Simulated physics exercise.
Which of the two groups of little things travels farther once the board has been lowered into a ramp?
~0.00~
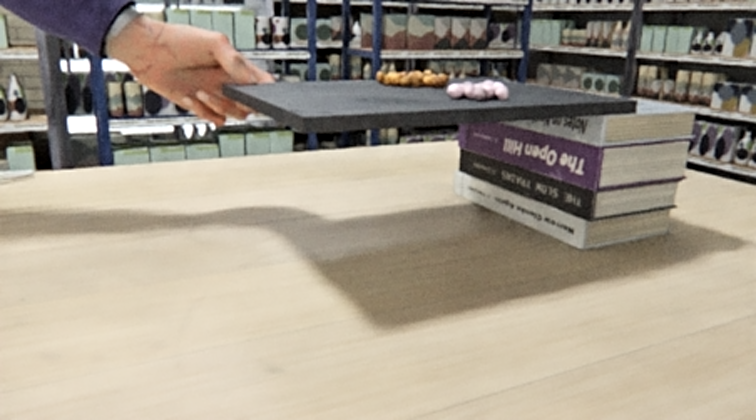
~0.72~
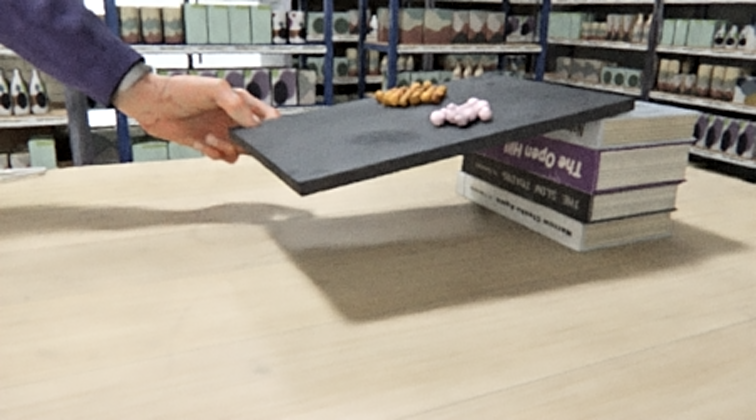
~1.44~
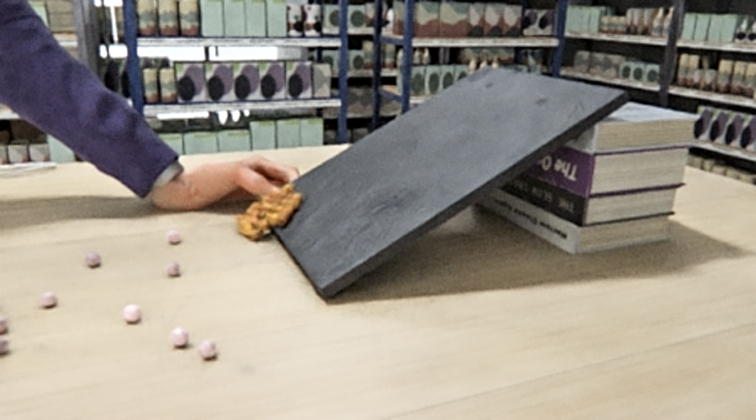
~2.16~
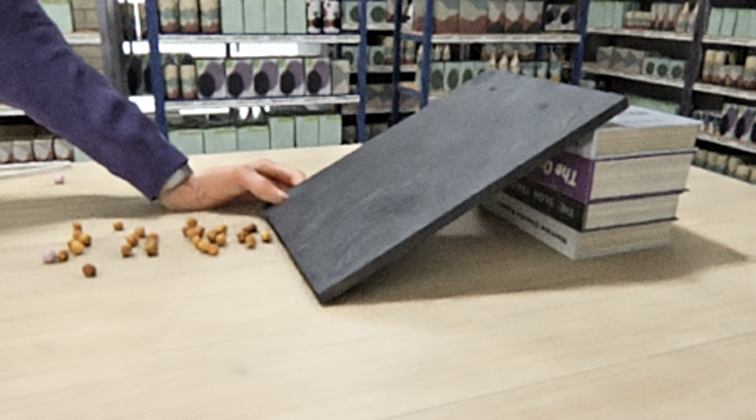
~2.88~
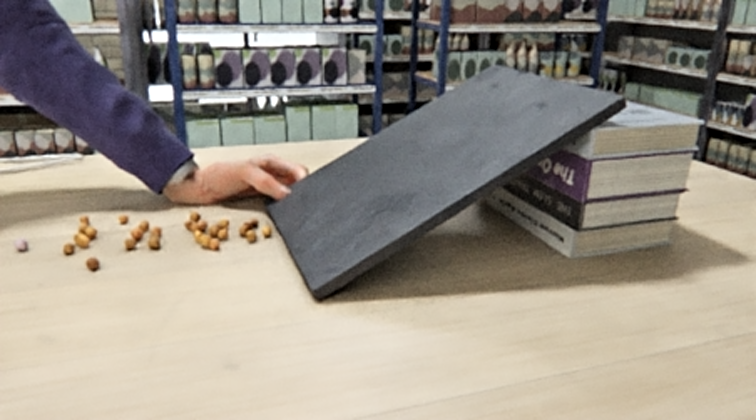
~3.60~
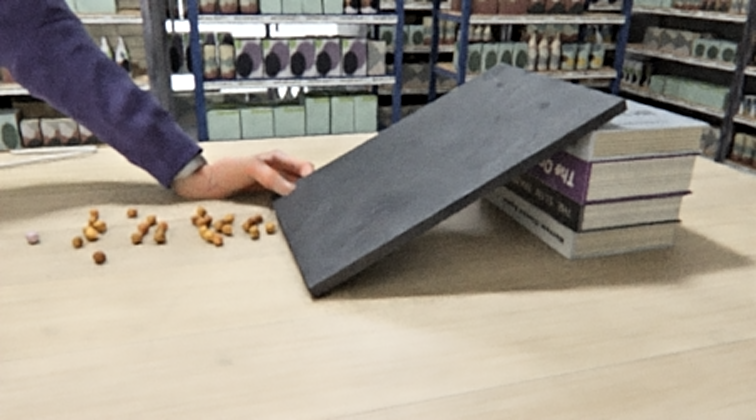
The pink balls at the front travel farther, rolling well away to the left, while most of the orange-brown pieces stay scattered near the foot of the board.
